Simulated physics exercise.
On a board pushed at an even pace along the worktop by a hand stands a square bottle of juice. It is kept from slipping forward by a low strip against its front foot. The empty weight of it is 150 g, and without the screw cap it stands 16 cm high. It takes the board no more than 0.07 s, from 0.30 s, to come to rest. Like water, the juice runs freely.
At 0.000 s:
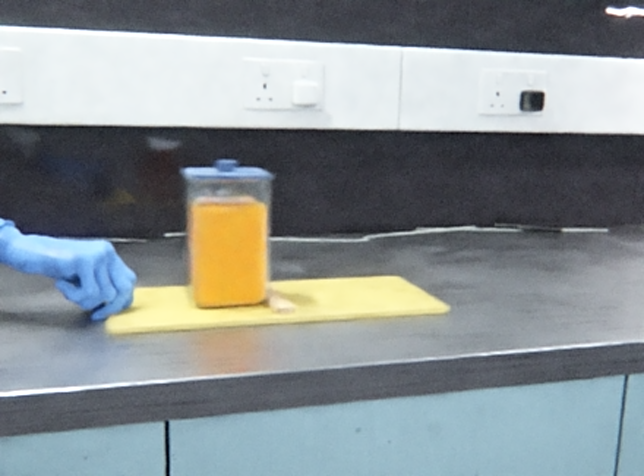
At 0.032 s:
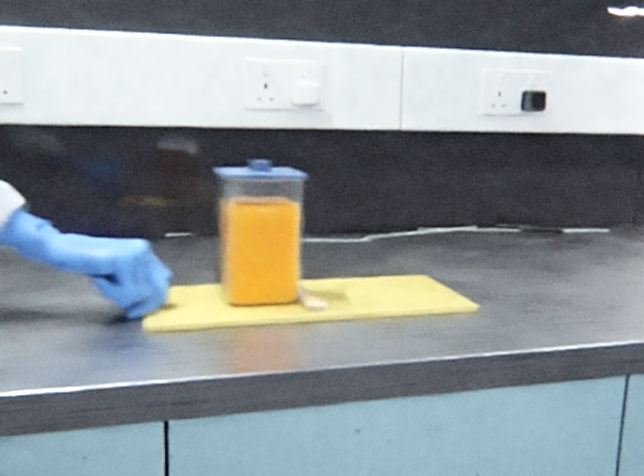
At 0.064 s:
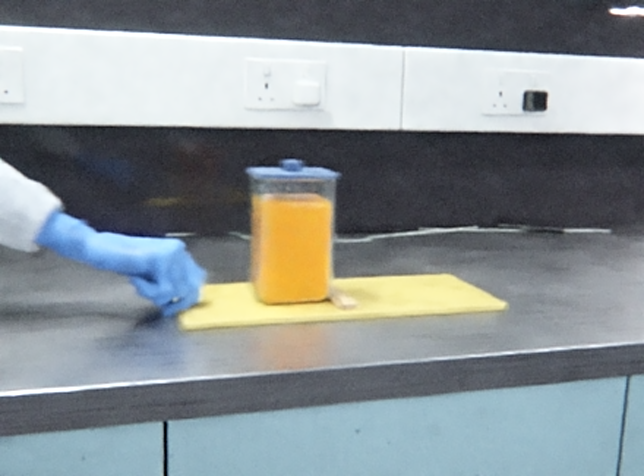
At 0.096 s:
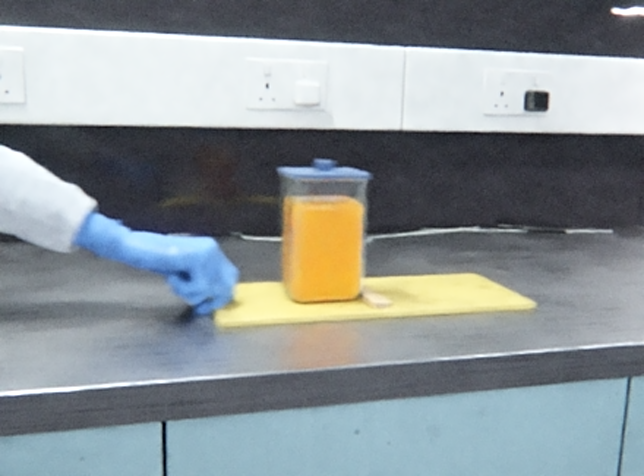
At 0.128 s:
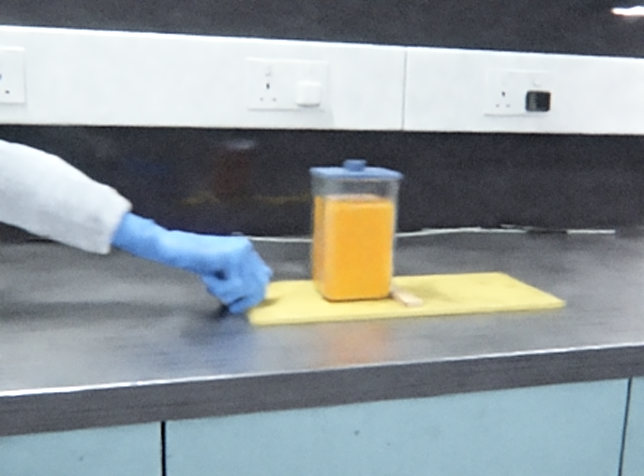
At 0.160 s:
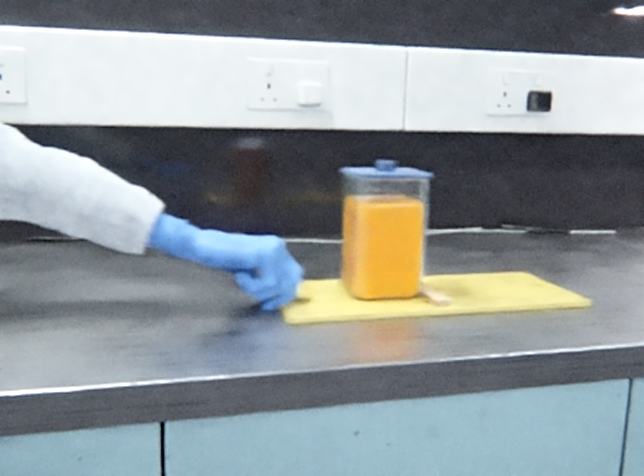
A blue-gloved hand in a pale sleeve is at the left of a dark worktop above light blue cupboards, seen from the front by a still camera. A square clear container of orange juice with a blue lid stands on a yellow board beside a small pale object, with white sockets behind. The hand pushes the board steadily rightward, carrying the upright container along.
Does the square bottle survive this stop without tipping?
It pitches over.
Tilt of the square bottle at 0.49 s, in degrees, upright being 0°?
Tilt: Around 62 degrees.
After 0.37 s the board moves at 0.00 m/s; the square bottle leans 14°.
After 0.49 s the square bottle lies on its side.
After 0.65 s the square bottle lies on its side.
After 0.87 s the square bottle lies on its side.
In the end the square bottle lies on its side.
